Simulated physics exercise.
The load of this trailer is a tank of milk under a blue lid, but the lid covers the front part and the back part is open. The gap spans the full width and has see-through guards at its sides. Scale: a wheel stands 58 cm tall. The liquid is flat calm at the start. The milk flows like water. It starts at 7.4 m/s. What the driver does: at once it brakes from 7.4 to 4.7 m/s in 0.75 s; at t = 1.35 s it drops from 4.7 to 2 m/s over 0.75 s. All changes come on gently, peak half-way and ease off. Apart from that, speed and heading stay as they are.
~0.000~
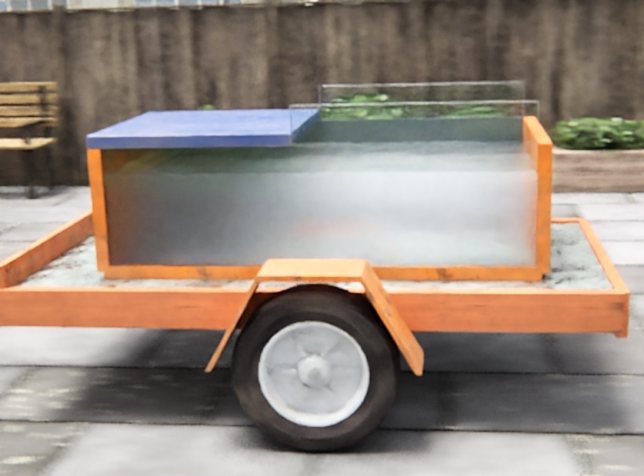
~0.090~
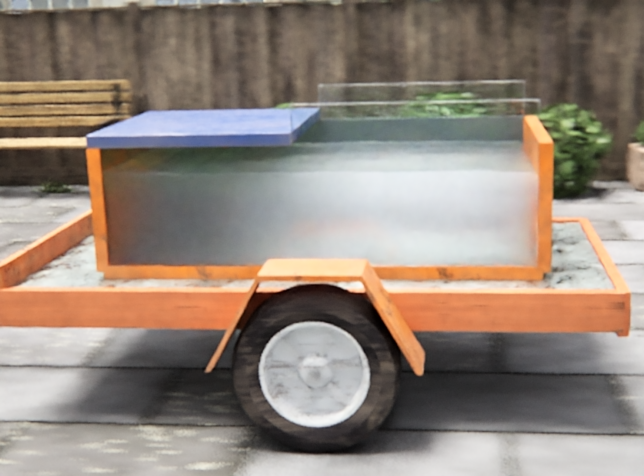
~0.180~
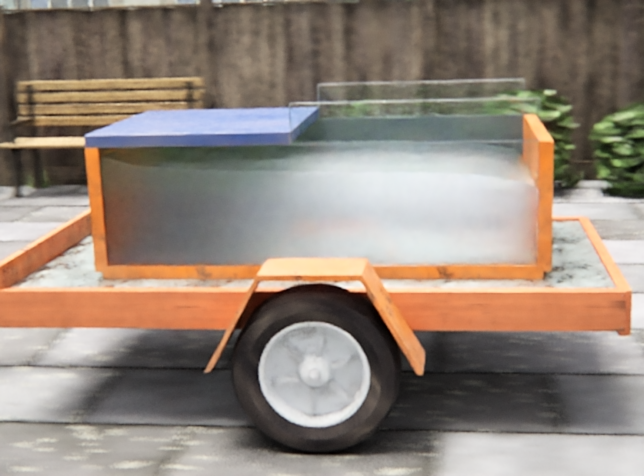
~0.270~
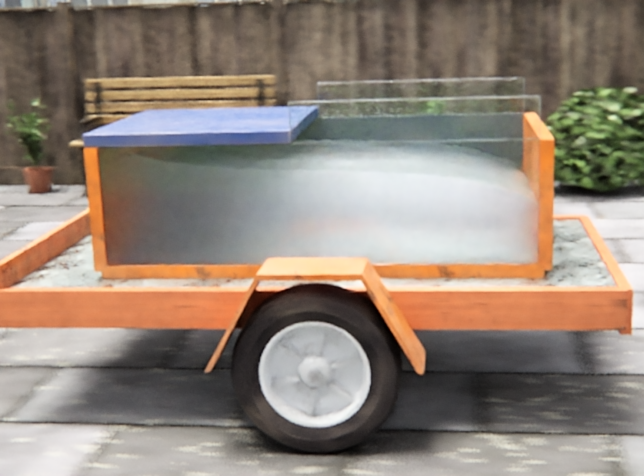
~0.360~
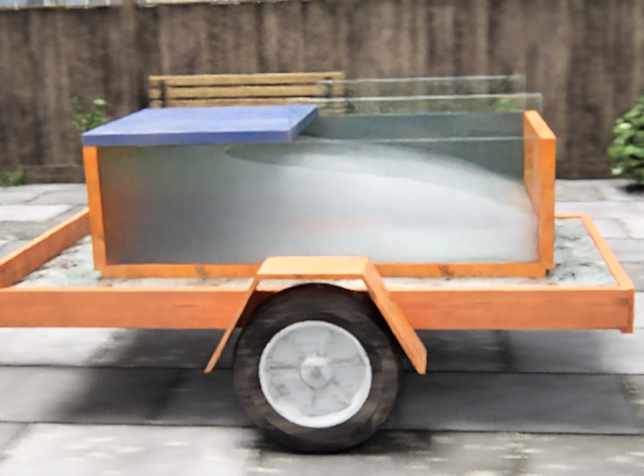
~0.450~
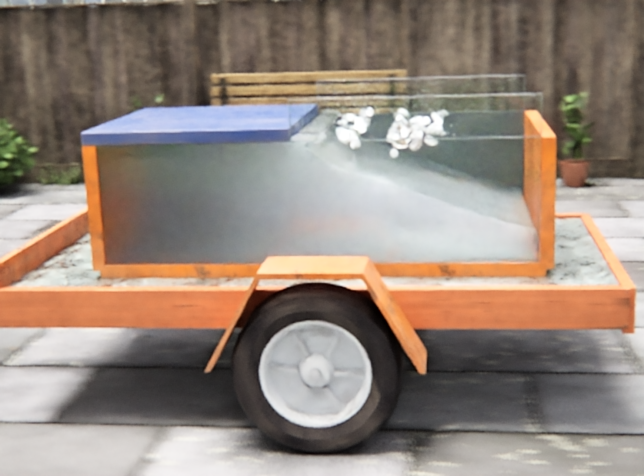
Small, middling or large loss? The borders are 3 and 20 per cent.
It comes out middling.
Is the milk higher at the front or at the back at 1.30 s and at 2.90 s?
At the front, then the back.
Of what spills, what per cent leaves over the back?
About 100 per cent.
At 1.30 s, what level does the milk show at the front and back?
Front 40 cm, back 34 cm.
After 1.30 s the surface stands 35 cm at the back and 40 cm at the front; 2 per cent is out, over the back.
After 2.10 s the surface stands 7 cm at the back and 44 cm at the front; 5 per cent is out, mostly over the front, some over the back.
After 2.90 s the surface stands 48 cm at the back and 34 cm at the front; 6 per cent is out, over the back.
After 4.99 s 5 per cent is out, over the back, 22 of 448 litres.
